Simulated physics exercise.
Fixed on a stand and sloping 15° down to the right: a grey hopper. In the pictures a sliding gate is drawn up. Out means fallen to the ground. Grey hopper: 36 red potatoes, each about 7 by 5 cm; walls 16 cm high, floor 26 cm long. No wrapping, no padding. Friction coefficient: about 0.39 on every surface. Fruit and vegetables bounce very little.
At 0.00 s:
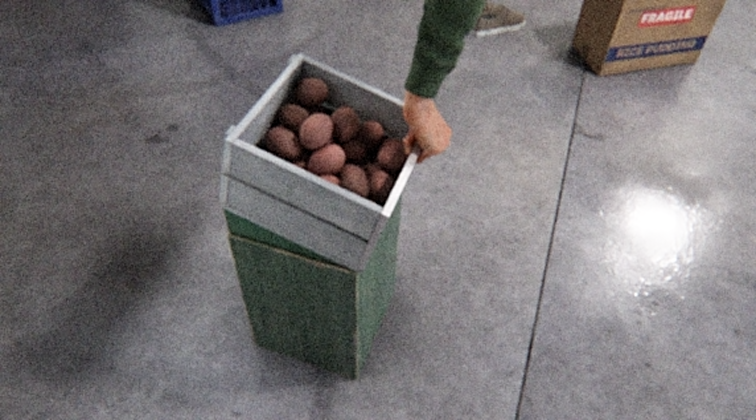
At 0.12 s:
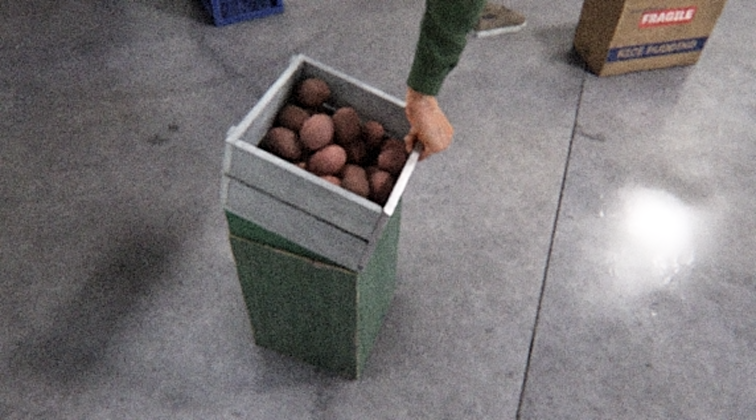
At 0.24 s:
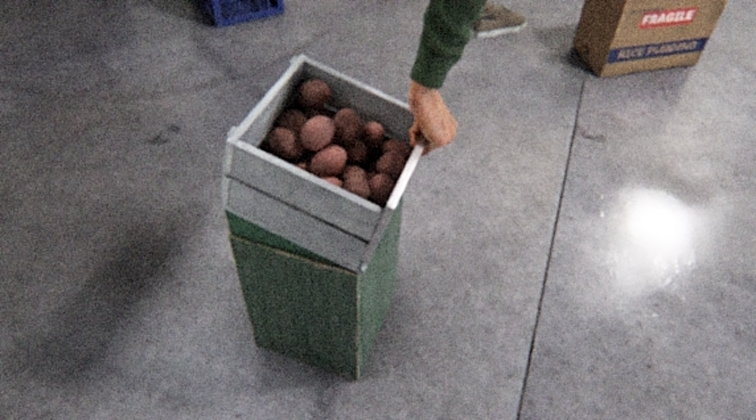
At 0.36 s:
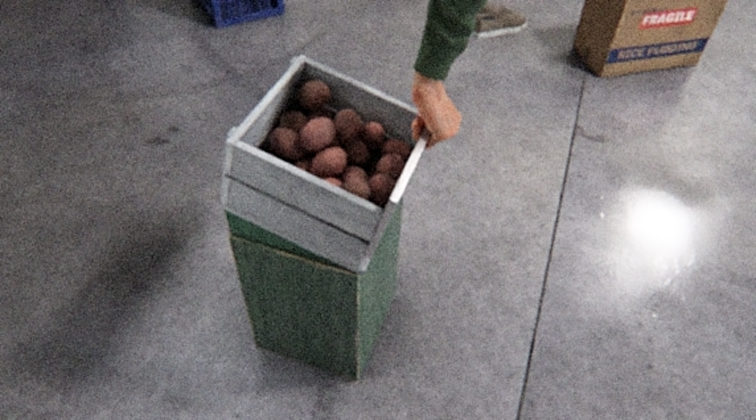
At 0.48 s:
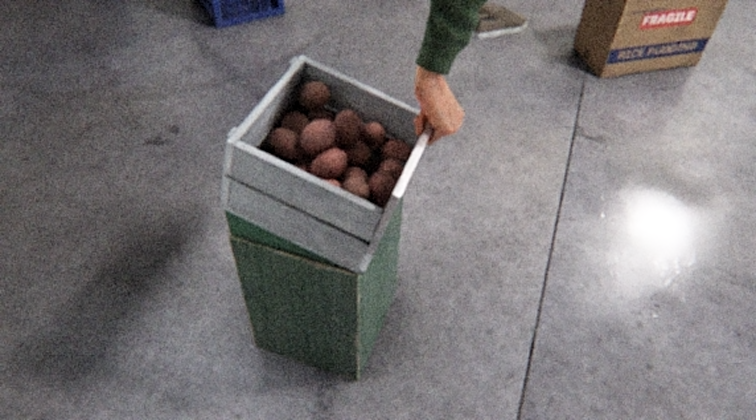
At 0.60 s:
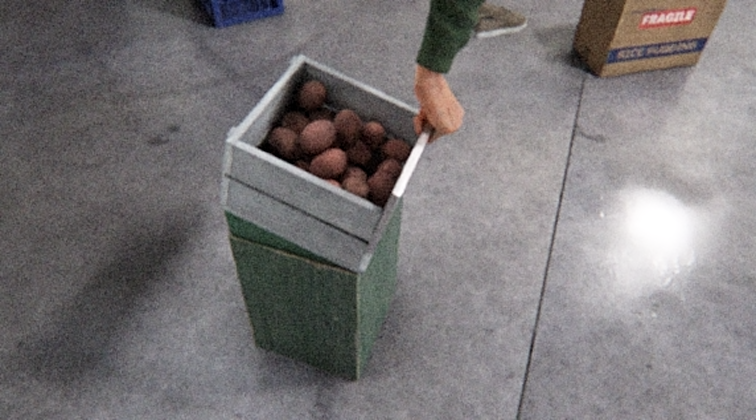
A hand in a dark green sleeve slowly draws a gate slightly upward at the right side of a grey hopper, seen from above on a grey concrete floor. The hopper, holding reddish potatoes, sits askew on a green stand, with a blue crate at upper left and a brown carton at upper right. The potatoes barely shift, and the camera stays still.
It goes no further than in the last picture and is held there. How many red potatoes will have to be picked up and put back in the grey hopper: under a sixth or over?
Out of the grey hopper go less than a sixth of the red potatoes.
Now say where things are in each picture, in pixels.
In the first picture (we follow the rim corner now nearest the camera), grey hopper at (382, 211); gate up 0 cm; nothing has dropped clear.
Grey hopper at (383, 211); gate up 1 cm, in the second picture.
Grey hopper at (383, 212); gate up 2 cm, in the third picture.
Grey hopper at (384, 212); gate up 4 cm, in the fourth picture.
Grey hopper at (384, 212); gate up 5 cm, in the fifth picture.
Grey hopper at (383, 212); gate up 6 cm; nothing has dropped clear, in the sixth picture.
After 1.01 s, 0 of 36 out of the grey hopper.
After 1.51 s, 2 of 36 out of the grey hopper.
After 2.22 s, 3 of 36 out of the grey hopper.
Final count (at 3.14 s), 3 of 36 out of the grey hopper. Asked share, 3 of 36, 8 per cent.
